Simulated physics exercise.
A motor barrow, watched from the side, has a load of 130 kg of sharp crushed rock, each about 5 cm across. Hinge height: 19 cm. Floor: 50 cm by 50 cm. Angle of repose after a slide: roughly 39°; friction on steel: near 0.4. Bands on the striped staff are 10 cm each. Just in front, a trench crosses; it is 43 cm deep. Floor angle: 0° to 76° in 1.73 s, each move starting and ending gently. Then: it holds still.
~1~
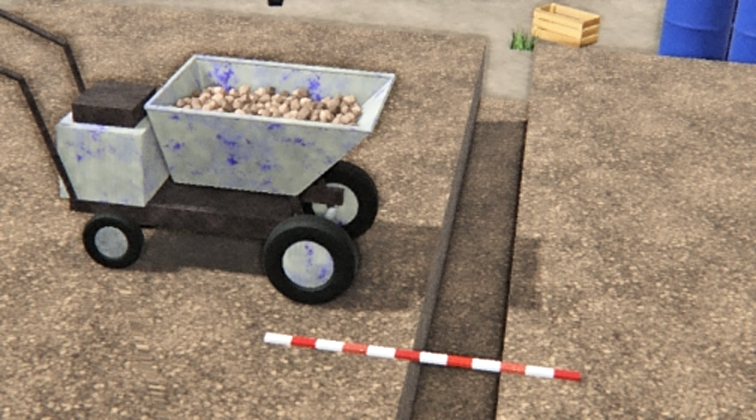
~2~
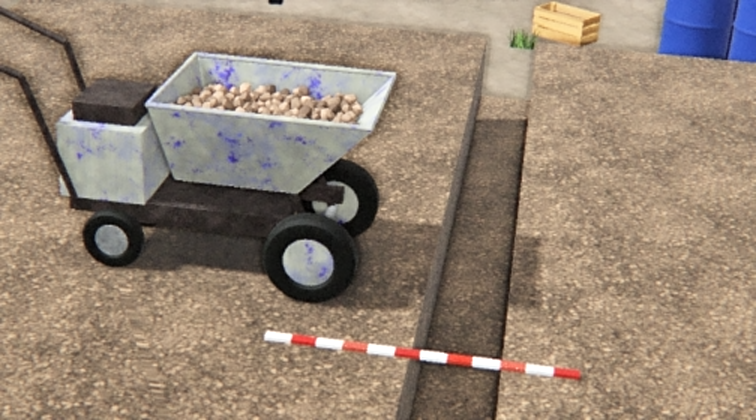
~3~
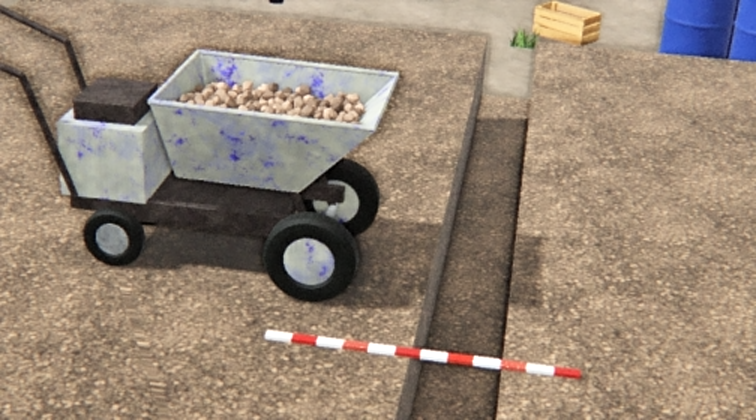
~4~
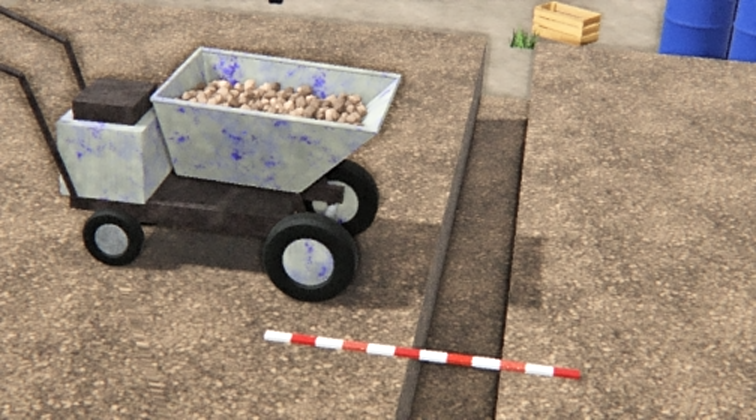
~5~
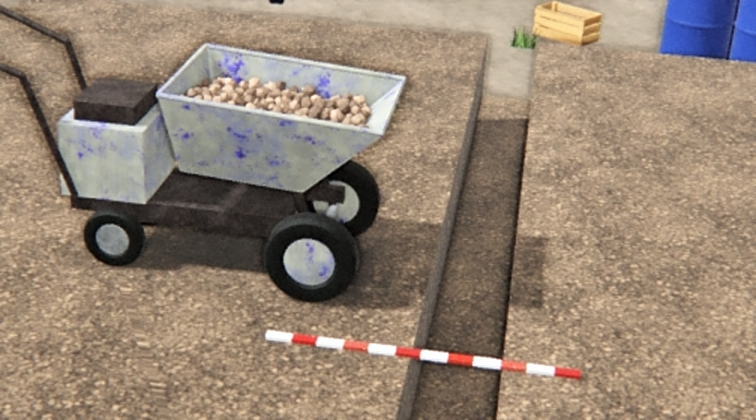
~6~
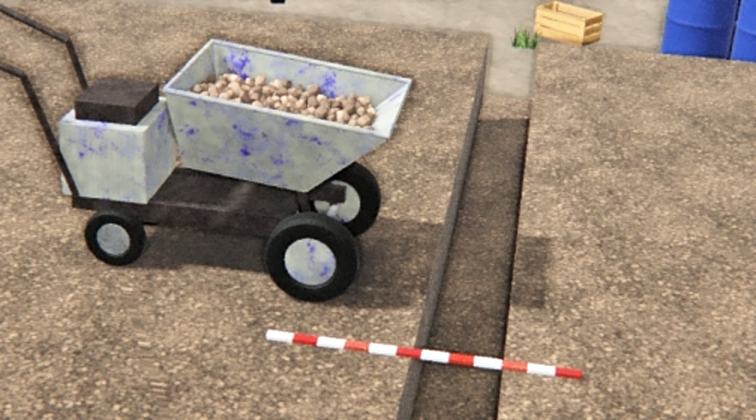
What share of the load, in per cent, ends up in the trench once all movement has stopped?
About 72 per cent.
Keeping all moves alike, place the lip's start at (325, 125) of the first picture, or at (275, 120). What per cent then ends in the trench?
I'd expect some 100 per cent, then some 60.
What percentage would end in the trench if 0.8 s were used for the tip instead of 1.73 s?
About 55 percent, I'd say.
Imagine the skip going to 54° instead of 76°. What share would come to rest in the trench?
Roughly 10% would end there.
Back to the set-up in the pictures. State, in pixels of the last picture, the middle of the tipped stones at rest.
Their middle lands near (486, 349).
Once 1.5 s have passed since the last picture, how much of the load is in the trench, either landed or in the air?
Close to 25 per cent has got there by then.
Then, 1.0 s after the last picture the floor is at 64°, 100 % in the skip; the foremost stones are at (477, 235).
Then, 1.5 s after the last picture the floor is at 76°, 55 % in the skip, 27 % in the trench, 17 % past the trench; the foremost stones are at (609, 311).
Then, 1.9 s after the last picture the floor is at 76°, 19 % in the skip, 51 % in the trench, 30 % past the trench; the foremost stones are at (669, 315).
Then, 3.8 s after the last picture the floor is at 76°, 0 % in the skip, 72 % in the trench, 28 % past the trench; the foremost stones are at (675, 307).
